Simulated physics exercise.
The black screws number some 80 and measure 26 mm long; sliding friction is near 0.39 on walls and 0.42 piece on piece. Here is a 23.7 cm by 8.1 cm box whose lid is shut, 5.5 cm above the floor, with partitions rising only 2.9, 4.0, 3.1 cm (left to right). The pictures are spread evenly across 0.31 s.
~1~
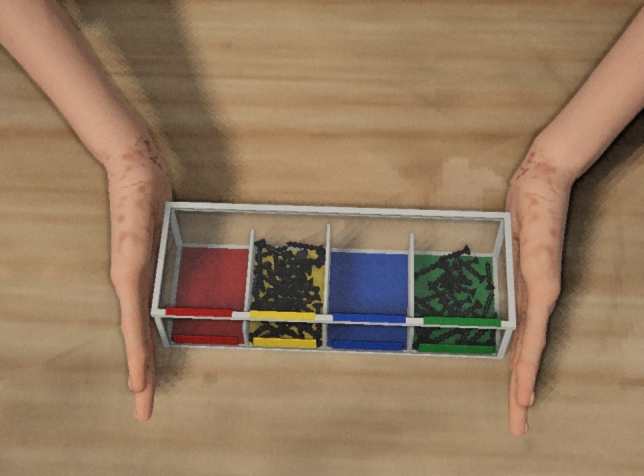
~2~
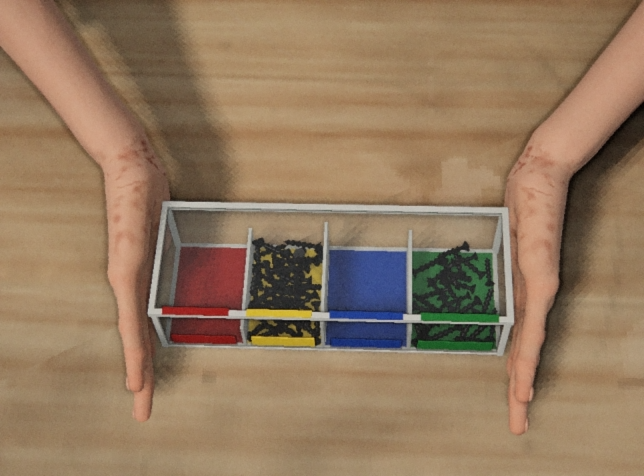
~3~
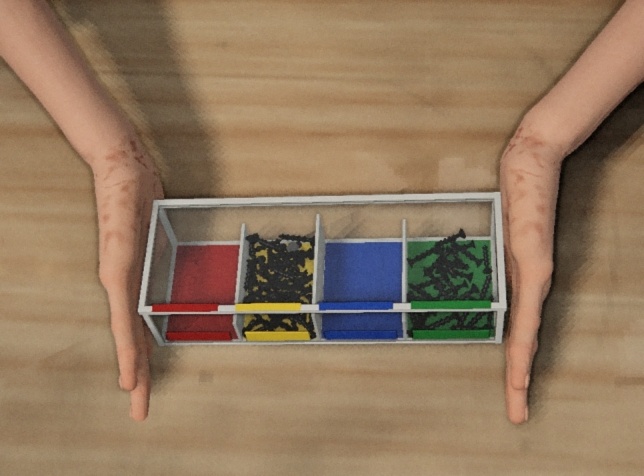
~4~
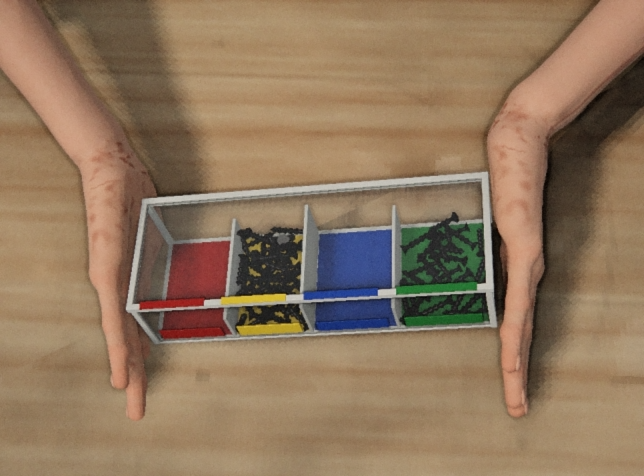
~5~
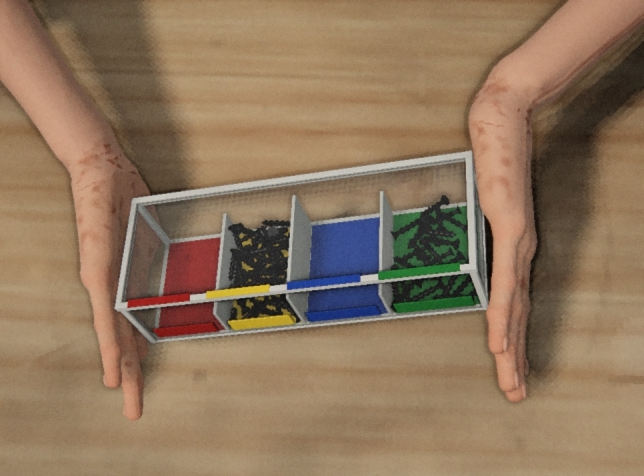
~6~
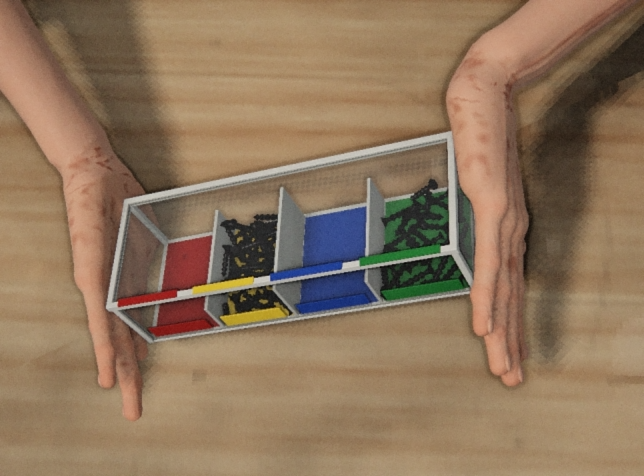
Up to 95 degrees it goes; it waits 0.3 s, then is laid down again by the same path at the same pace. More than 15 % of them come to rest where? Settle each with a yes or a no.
Red: Passes the mark, blue: Misses the mark, green: Misses the mark, yellow: Passes the mark.
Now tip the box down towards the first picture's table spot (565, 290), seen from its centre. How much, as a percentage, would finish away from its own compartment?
Near 15 percent, give or take.
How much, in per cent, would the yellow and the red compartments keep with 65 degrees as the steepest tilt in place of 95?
Yellow 60 %, red 0 %.
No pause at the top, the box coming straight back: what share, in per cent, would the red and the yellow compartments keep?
In per cent: Red 55, yellow 25.
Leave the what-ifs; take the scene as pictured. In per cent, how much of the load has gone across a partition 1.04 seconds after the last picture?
Value: Close to 55 %.
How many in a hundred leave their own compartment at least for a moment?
Close to 70 percent.
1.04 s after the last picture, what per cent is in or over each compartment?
Shares - red: 35; blue: 10; green: 15; yellow: 40.
Then, 1.04 s after the last picture, tilt 95 degrees; red 35 %, blue 10 %, green 15 %, yellow 40 %.
Then, 1.73 s after the last picture, tilt 47 degrees; red 65 %, blue 5 %, green 10 %, yellow 20 %.
Then, 2.46 s after the last picture, tilt 0 degrees; red 65 %, blue 5 %, green 10 %, yellow 20 %.
In the end, red 65 %, blue 5 %, green 10 %, yellow 20 %.
